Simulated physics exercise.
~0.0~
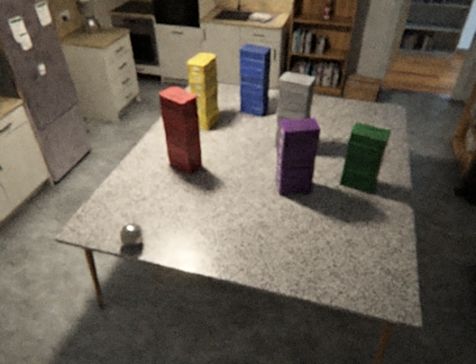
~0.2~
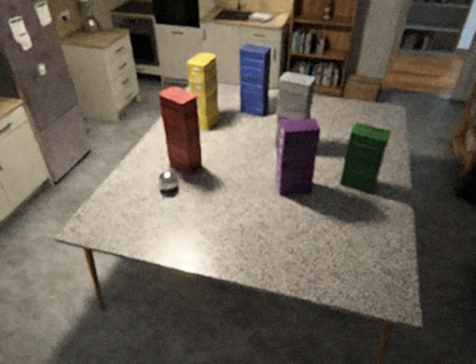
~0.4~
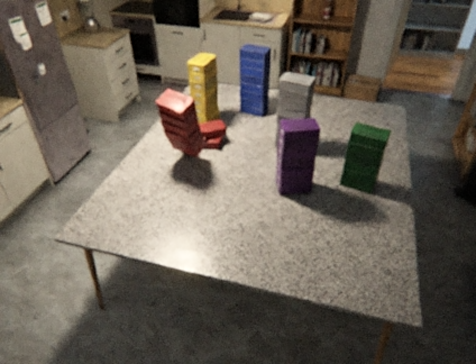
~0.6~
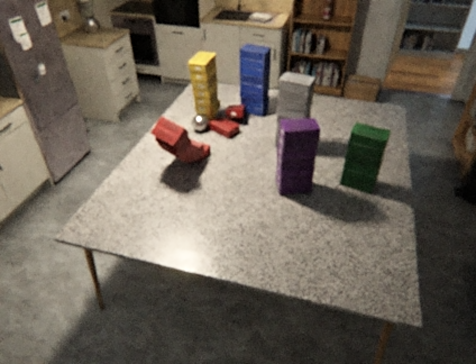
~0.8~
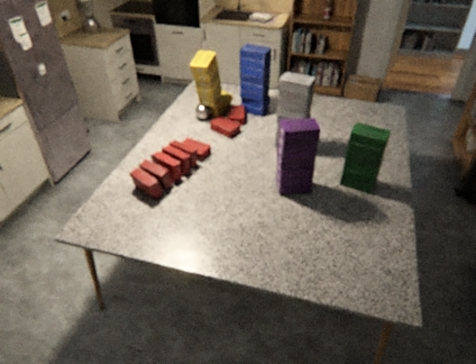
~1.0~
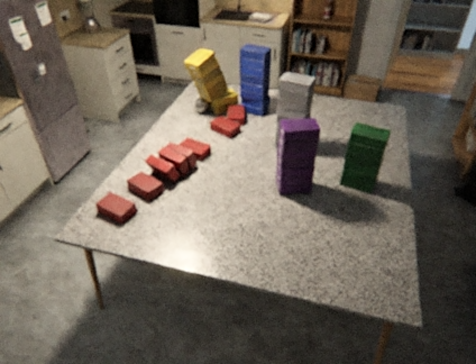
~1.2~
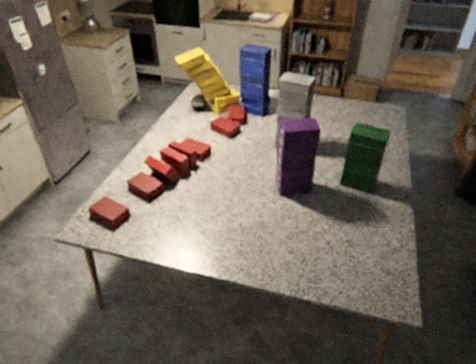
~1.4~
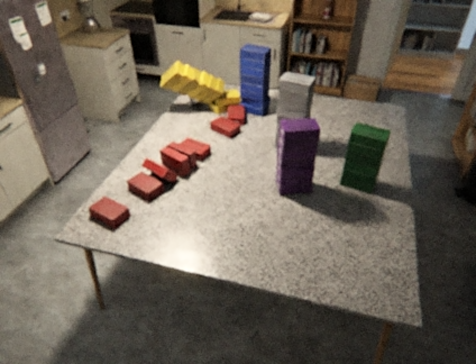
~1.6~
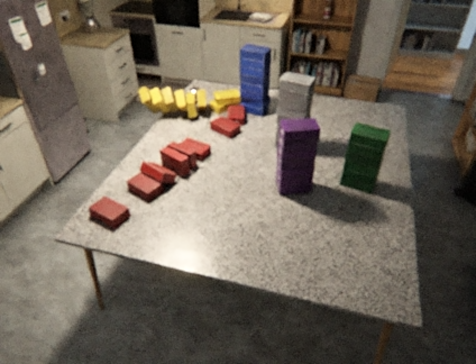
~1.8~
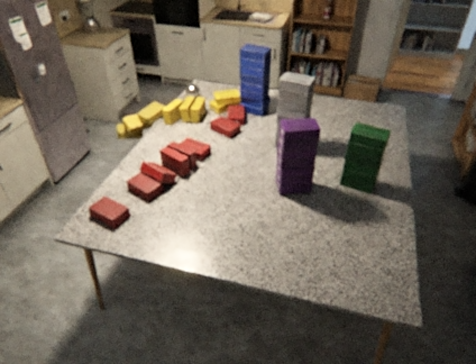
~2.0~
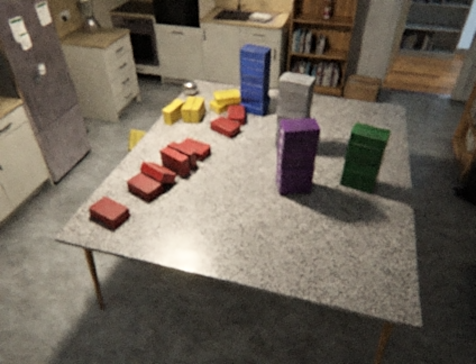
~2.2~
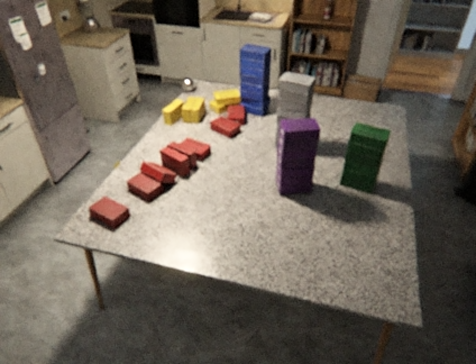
The video shows a silver ball rolling across a speckled table among colored stacks of blocks, knocking over the red stack and then the yellow one, whose pieces scatter leftward, some off the edge, while the blue, gray, purple and green stacks remain standing.
